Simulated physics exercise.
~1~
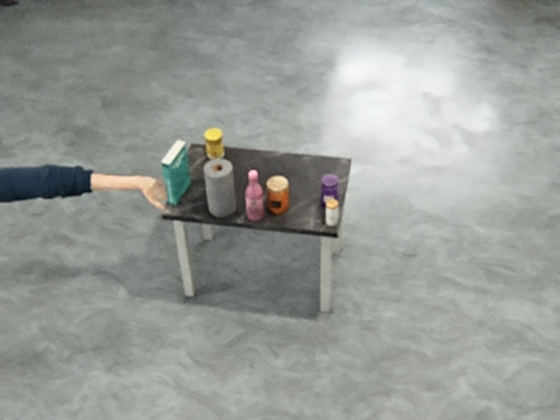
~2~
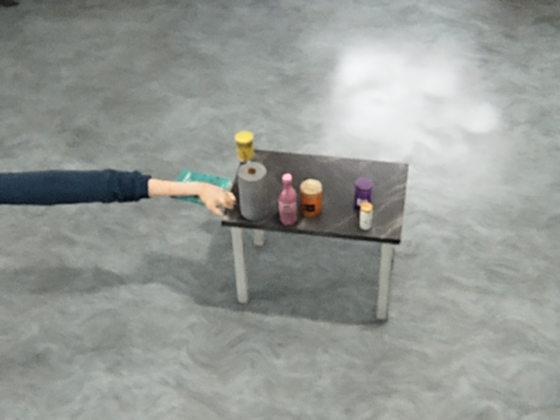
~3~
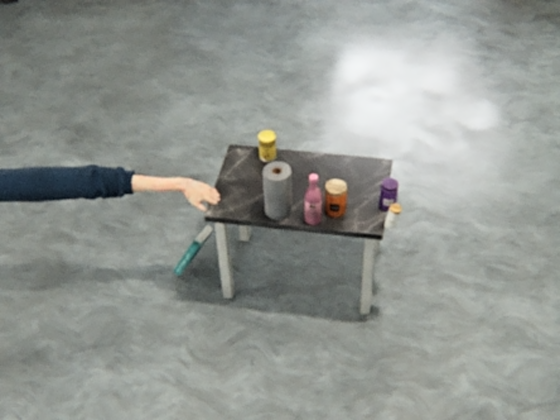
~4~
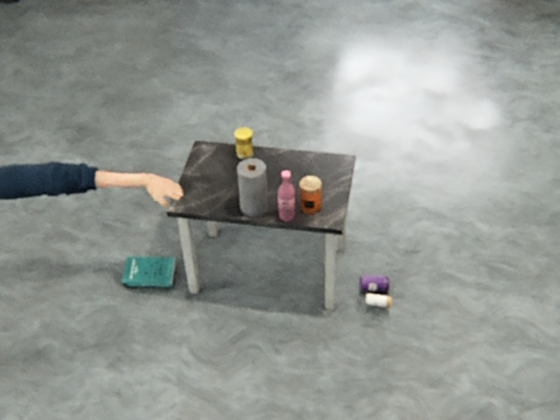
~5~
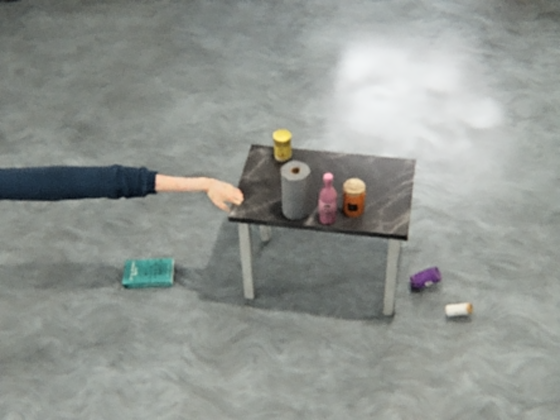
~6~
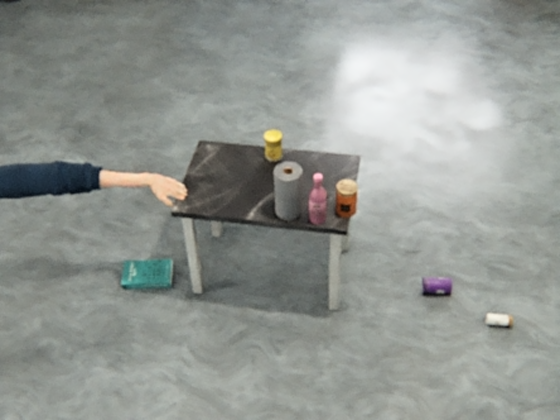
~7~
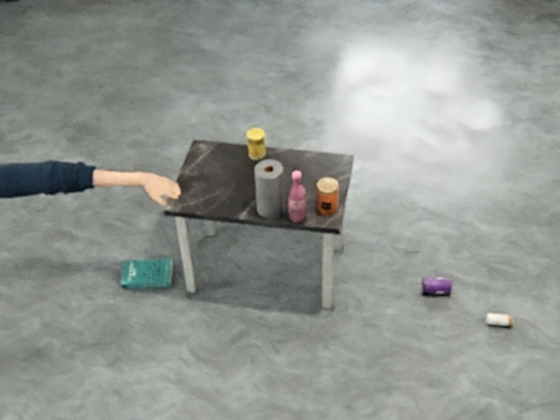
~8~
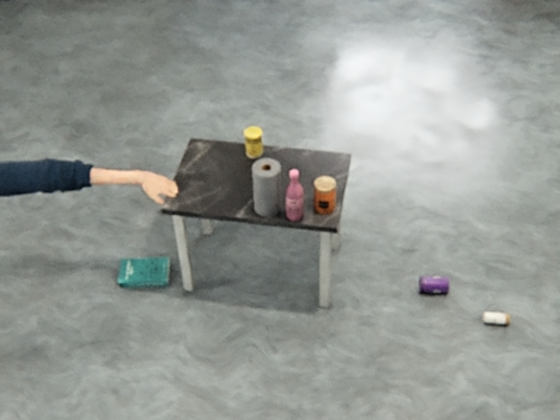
A hand in a dark blue sleeve reaches from the left to a small black-topped table on a grey floor, seen from above by a slightly swaying camera. On top stand a turquoise book at the left, a yellow tin behind, a grey roll, pink bottle and orange jar in the middle, and a purple jar and white shaker at the right. The table jerks right, and the book drops off the left side. As it shifts back left, the purple jar and shaker fall off the right. Further back-and-forth moves follow, leaving four items upright and three on the floor.
